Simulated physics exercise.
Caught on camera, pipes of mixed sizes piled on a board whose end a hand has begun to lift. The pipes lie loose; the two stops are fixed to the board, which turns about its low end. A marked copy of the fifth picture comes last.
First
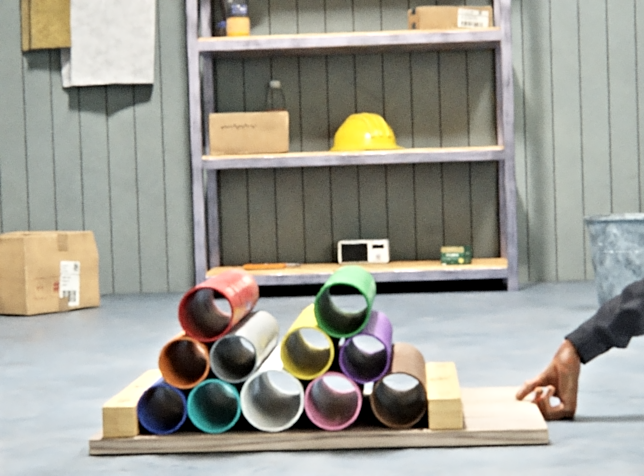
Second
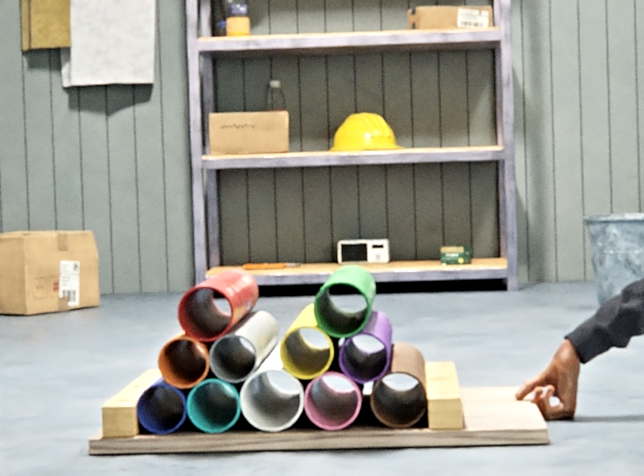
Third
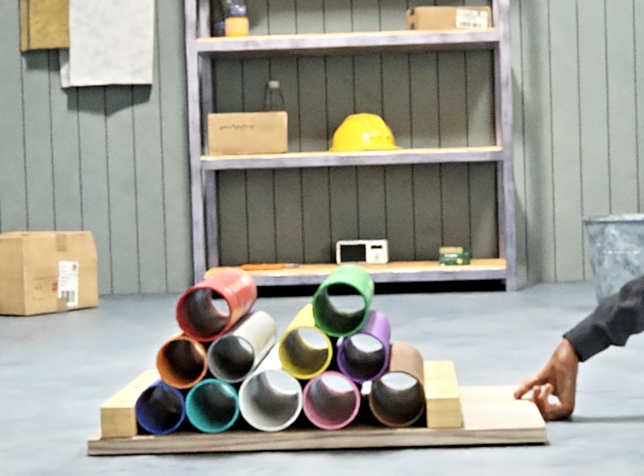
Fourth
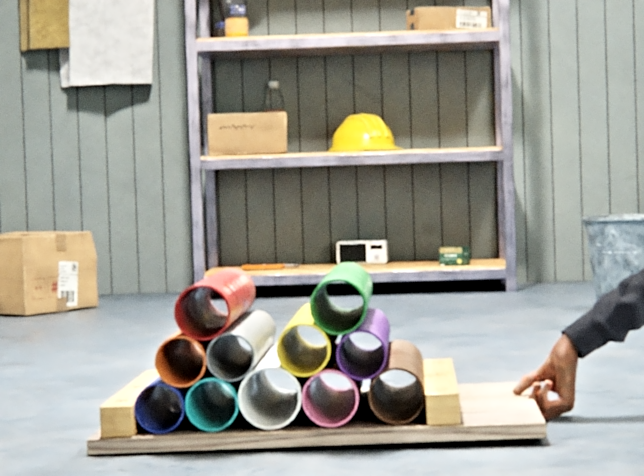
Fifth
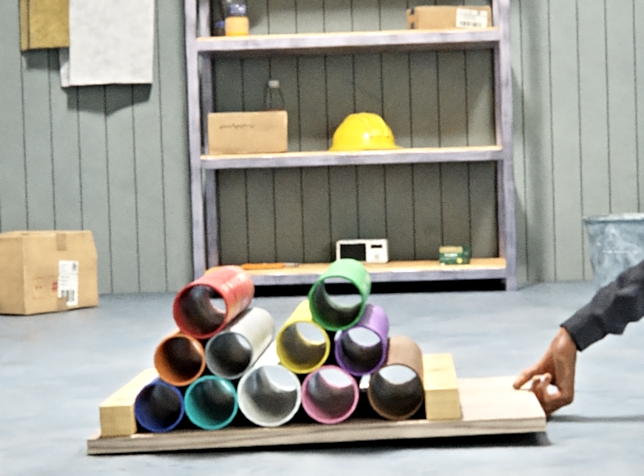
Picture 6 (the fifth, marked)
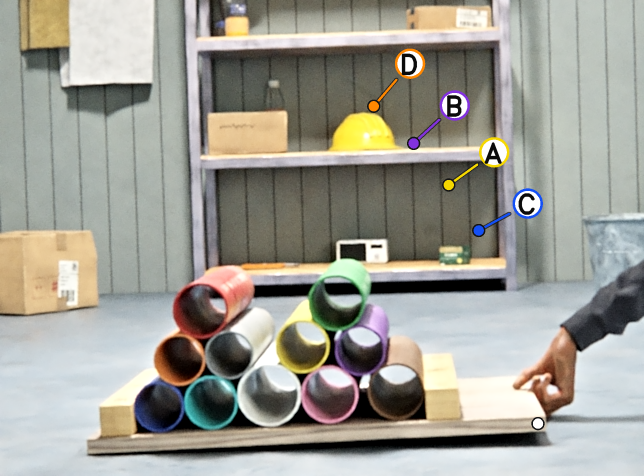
A stack of colorful pipes sat between two wooden blocks on a board on the floor, and a hand at the right end raised it very slightly, the pipes barely shifting along with it.
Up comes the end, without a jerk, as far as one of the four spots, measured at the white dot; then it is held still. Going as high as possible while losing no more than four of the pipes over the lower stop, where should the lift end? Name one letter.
Stop at C.
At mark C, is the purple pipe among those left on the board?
Yes.
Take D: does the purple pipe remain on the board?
No, with D.
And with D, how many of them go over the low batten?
With D, six.
On the marked copy, A at (449, 185); B at (413, 143); C at (479, 230); D at (374, 107); the white dot at (538, 423).
Taking C. A third of the way, board at 16°.
Two thirds of the way, board at 27°.
When it is over, board at 27°, three over the low batten (orange, grey, red).
As for the rest, A six over the low batten; B six over the low batten; D six over the low batten.
